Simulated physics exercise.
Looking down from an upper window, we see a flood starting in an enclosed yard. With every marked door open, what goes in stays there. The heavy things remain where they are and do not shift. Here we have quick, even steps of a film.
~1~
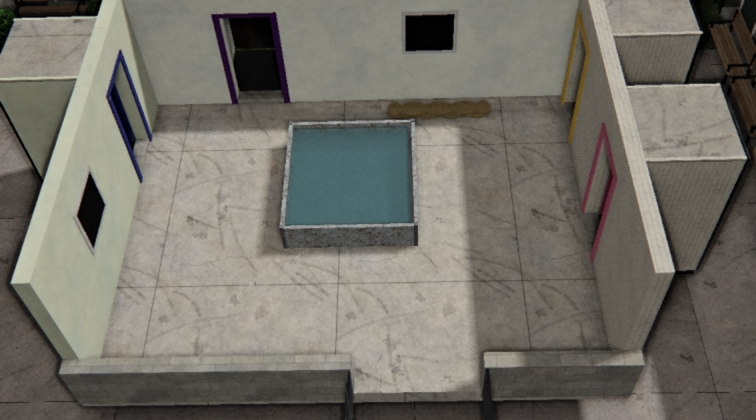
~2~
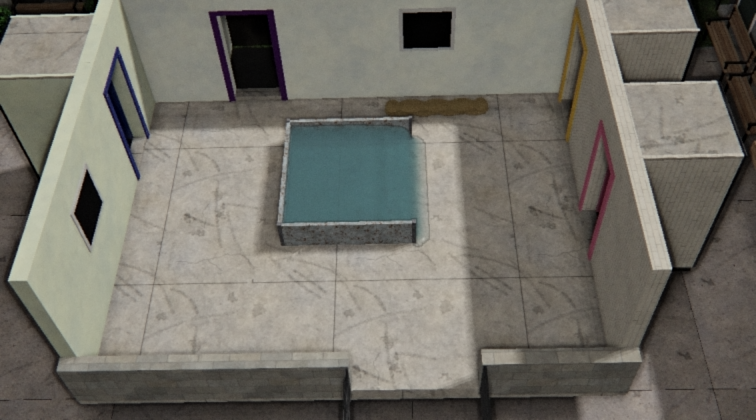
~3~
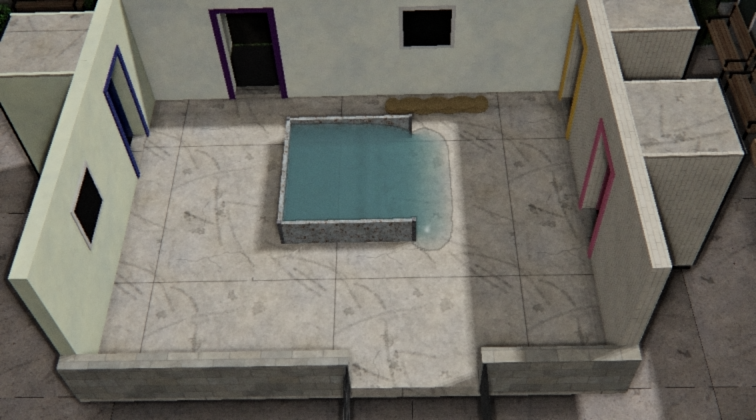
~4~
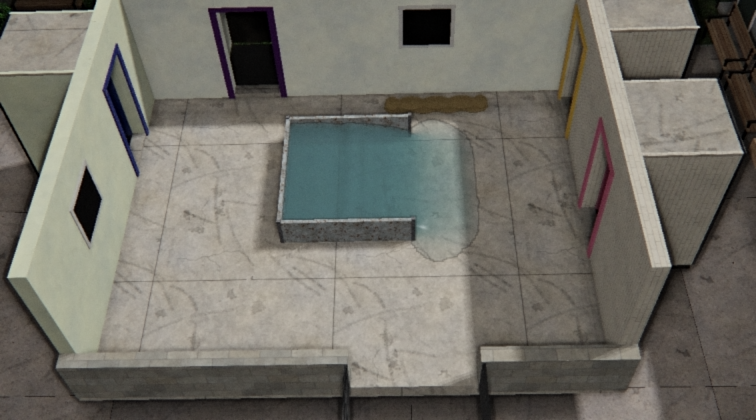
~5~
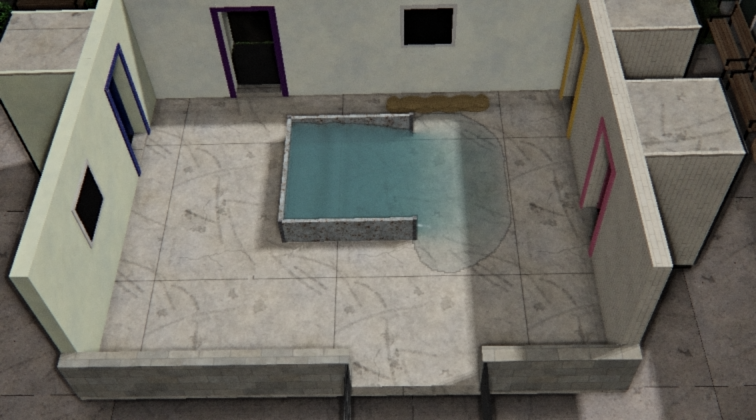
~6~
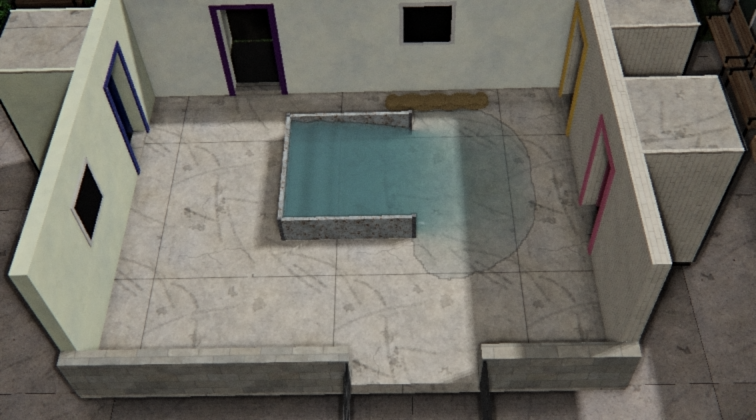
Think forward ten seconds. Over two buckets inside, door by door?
As I see it, yellow door: Too much gets in there; blue door: Not too much gets in there; pink door: Too much gets in there; purple door: Not too much gets in there.
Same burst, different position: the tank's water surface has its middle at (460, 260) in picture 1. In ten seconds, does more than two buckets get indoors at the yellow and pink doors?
Yellow falls short, pink exceeds the limit.
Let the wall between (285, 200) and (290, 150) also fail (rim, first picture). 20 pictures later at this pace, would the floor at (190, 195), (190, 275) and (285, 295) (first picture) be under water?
Going in your order, I'd say drenched, then drenched, then still bare.
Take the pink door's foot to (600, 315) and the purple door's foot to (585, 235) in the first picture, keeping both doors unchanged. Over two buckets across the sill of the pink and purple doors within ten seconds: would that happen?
My reading: Pink exceeds the limit, purple exceeds the limit.
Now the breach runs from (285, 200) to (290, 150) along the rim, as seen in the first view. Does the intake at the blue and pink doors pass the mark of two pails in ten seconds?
Blue: Over the line; pink: Under the line.
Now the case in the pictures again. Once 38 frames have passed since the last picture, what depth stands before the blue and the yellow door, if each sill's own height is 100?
I'd say around 0 and 100 in a hundred.
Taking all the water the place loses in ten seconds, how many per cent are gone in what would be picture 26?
About 50 per cent.
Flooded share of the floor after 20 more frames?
My estimate is roughly 35 percent.
A moment on, water covers 25 % of the floor; the yellow door wet at the sill, nothing in, the blue door not reached, the pink door under two buckets in, the purple door not reached.
Next, water covers 30 % of the floor; the yellow door under two buckets in, the blue door not reached, the pink door over two buckets in, the purple door not reached.
Then, water covers 35 % of the floor; the yellow door far over two buckets in, the blue door not reached, the pink door far over two buckets in, the purple door not reached.
Later, water covers 60 % of the floor; the yellow door far over two buckets in, the blue door not reached, the pink door far over two buckets in, the purple door wet at the sill, nothing in.
In the end, water covers 85 % of the floor; the yellow door far over two buckets in, the blue door wet at the sill, nothing in, the pink door far over two buckets in, the purple door wet at the sill, nothing in.
